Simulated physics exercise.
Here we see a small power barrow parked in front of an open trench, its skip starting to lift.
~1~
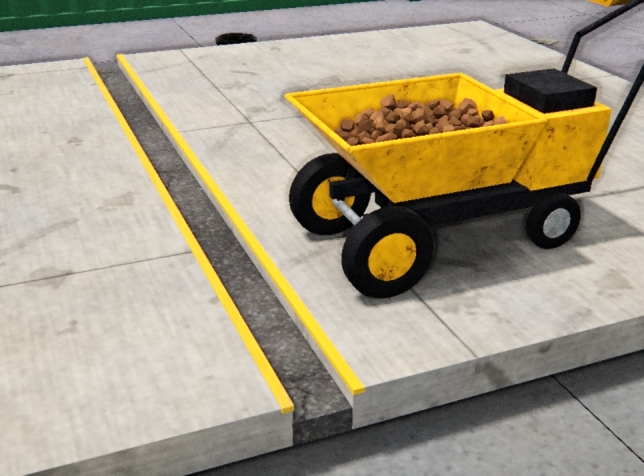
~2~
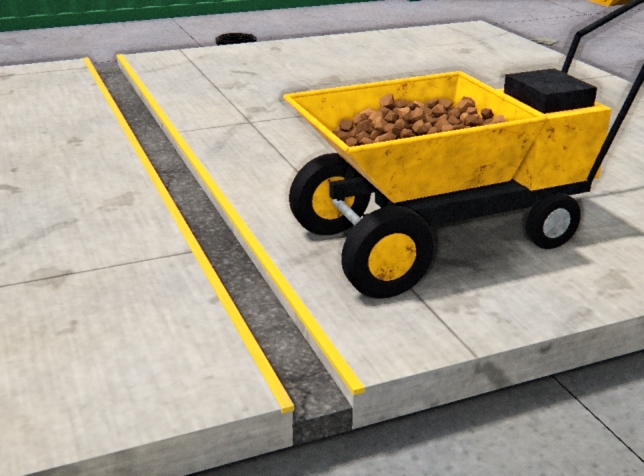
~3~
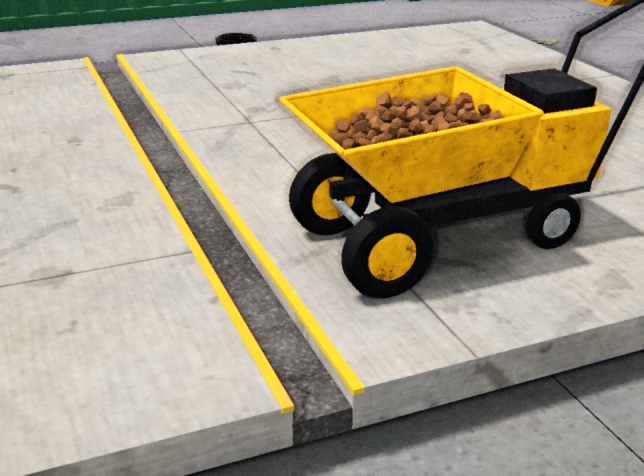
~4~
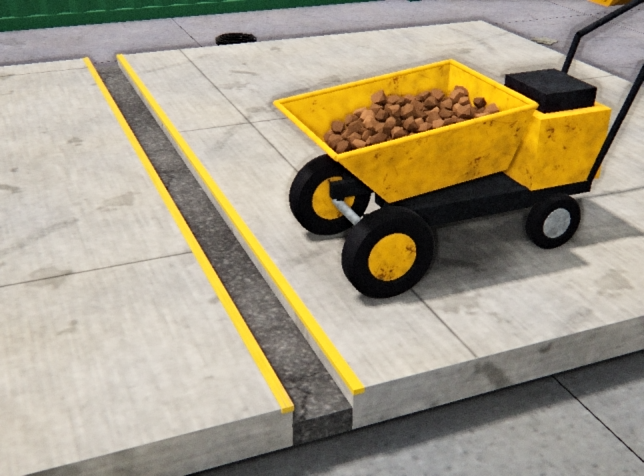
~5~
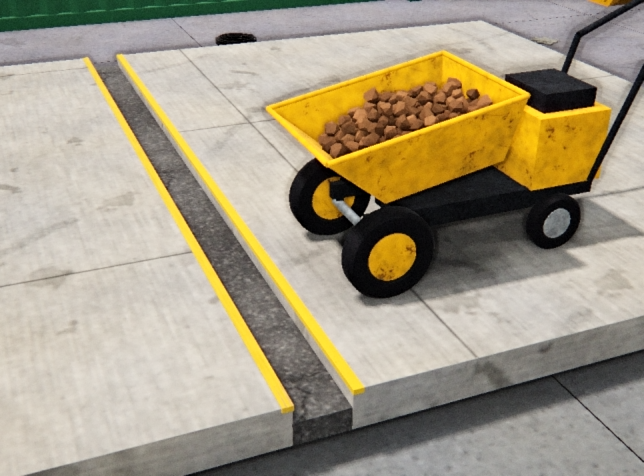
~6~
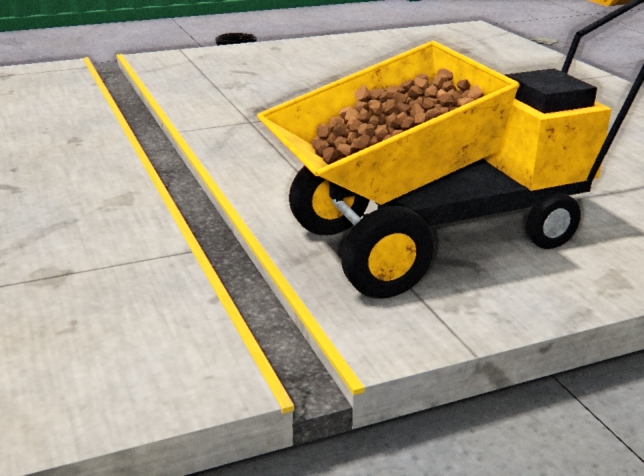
A yellow power barrow's skip, loaded with brown clods, tilts forward beside a narrow trench.
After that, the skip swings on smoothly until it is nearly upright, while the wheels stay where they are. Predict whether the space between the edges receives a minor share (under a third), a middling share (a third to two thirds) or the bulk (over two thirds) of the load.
It receives a minor share.
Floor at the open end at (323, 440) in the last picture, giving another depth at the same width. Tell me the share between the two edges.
About 30 %.
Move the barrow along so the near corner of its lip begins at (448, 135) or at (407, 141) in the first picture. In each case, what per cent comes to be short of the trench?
About 40 percent at the first place and about 10 percent at the second.
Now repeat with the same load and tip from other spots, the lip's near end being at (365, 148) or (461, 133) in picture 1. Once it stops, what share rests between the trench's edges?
First try: 40 per cent; second try: 40 per cent.
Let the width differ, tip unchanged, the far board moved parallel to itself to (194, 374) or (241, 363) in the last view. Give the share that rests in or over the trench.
80 % and 40 %, give or take.
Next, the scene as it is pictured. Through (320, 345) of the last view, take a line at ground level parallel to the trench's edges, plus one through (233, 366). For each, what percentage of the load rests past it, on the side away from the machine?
Estimate, first then second: 90 %, 50 %.
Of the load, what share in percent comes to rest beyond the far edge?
It works out to roughly 65 percent.
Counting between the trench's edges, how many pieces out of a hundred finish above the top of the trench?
Around 30 in a hundred.
Soon after the last picture, skip tipped steeply; all in the skip.
A little later, skip tipped right over; about two thirds in the skip; a small part in or heaped over the trench; about a quarter beyond it; a stray few falling.
Later still, skip tipped right over; about a quarter in the skip; about a quarter in or heaped over the trench; about two thirds beyond it.
At rest, skip tipped right over; a small part in the skip; about a quarter in or heaped over the trench; about two thirds beyond it.
